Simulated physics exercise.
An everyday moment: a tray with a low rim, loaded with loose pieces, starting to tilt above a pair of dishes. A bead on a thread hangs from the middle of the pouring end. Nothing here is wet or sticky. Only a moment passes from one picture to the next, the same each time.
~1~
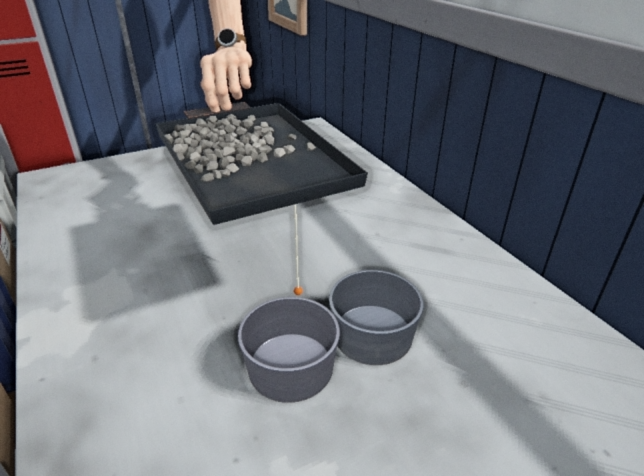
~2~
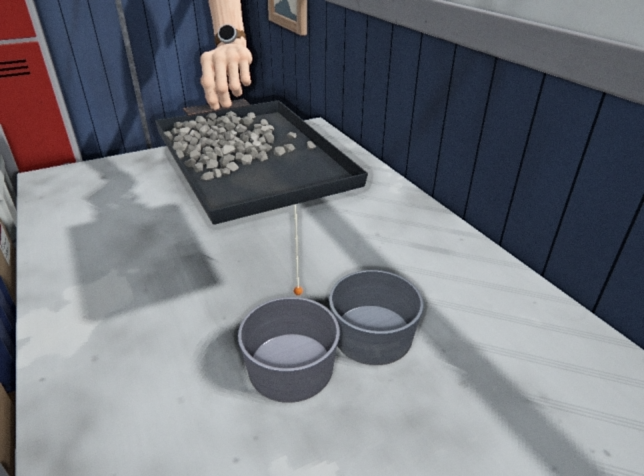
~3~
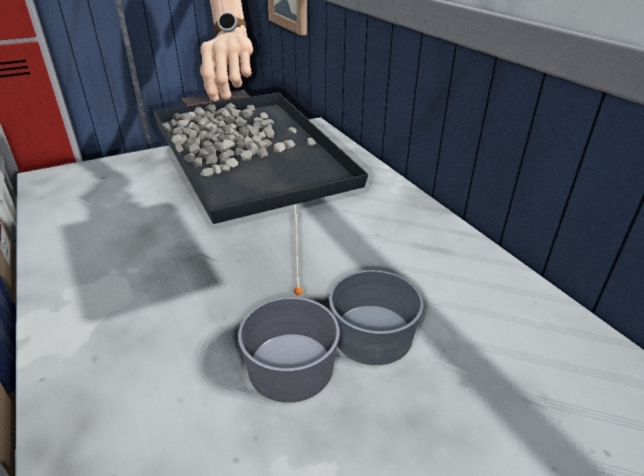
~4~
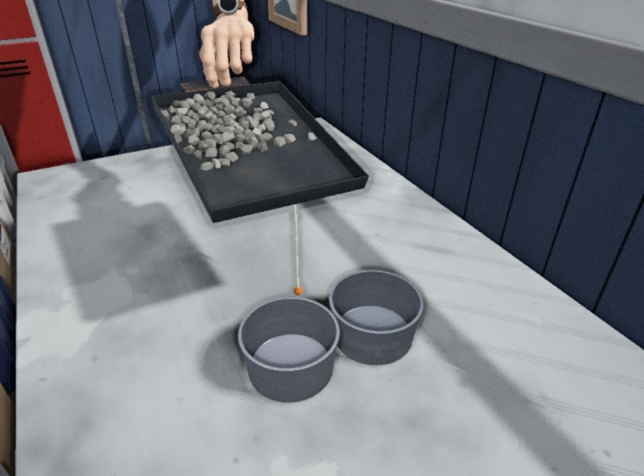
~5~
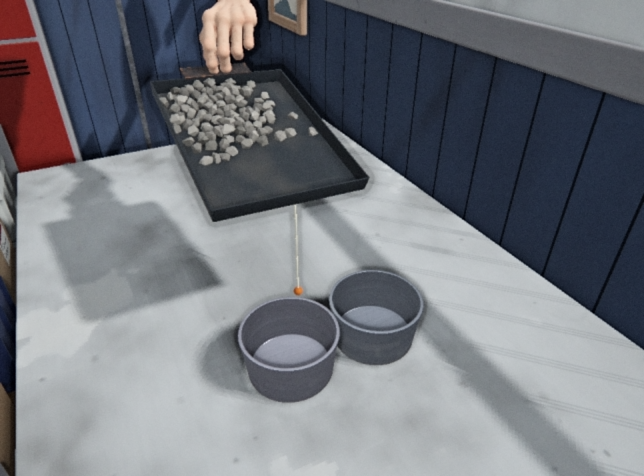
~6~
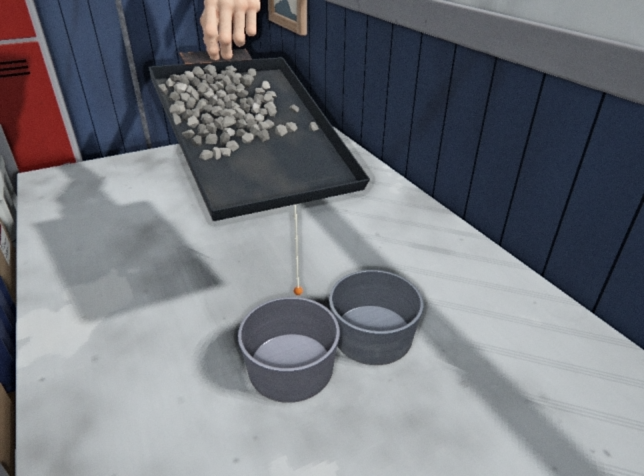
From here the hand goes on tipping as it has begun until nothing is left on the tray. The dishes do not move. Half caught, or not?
In the dishes lies more than half of it.
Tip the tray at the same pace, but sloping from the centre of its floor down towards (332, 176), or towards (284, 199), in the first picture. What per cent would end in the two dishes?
Near 70 % and 70 %.
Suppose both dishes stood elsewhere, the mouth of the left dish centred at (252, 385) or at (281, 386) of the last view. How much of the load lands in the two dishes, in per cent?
About 50 and 30 per cent.
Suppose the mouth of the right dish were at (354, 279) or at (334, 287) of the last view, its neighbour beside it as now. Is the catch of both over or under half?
The first try: Under half. The second: Under half.
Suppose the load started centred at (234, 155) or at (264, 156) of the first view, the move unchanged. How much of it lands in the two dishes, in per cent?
In turn 80 and 90 in a hundred.
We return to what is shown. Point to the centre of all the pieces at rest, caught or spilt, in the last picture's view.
At about (348, 345).
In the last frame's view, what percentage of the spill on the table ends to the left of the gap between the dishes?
Near 40 %.
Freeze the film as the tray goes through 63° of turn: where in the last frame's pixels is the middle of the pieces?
Close to (317, 186).
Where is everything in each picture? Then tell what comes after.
In the first frame, corners of the pouring end at (211, 210) and (365, 172), level; middle of the load at (221, 141), bits of gravel; left dish at (311, 380); right dish at (400, 343); bead on its thread at (298, 291).
In the second frame, corners of the pouring end at (212, 210) and (365, 173), level; middle of the load at (220, 139).
In the third frame, corners of the pouring end at (212, 209) and (366, 174), tipped barely, lowest at the right corner; middle of the load at (220, 132).
In the fourth frame, corners of the pouring end at (213, 209) and (367, 175), tipped a little, lowest at the right corner; middle of the load at (219, 123).
In the fifth frame, corners of the pouring end at (213, 209) and (367, 177), tipped a little, lowest at the right corner; middle of the load at (219, 113).
In the sixth frame, corners of the pouring end at (214, 209) and (368, 178), tipped clearly, lowest at the right corner; middle of the load at (220, 103); left dish at (311, 380); right dish at (400, 343).
Soon after the last picture, tray tipped steeply; most on the tray; about a quarter in the air.
A little later, tray tipped past a quarter turn; about a third on the tray; about a quarter in the left dish; about a quarter in the right dish; about a quarter outside both; a stray few in the air.
Later still, tray tipped past a quarter turn; about a third in the left dish; about half in the right dish; about a quarter outside both.
At rest, tray tipped past a quarter turn; about a third in the left dish; about half in the right dish; about a quarter outside both.
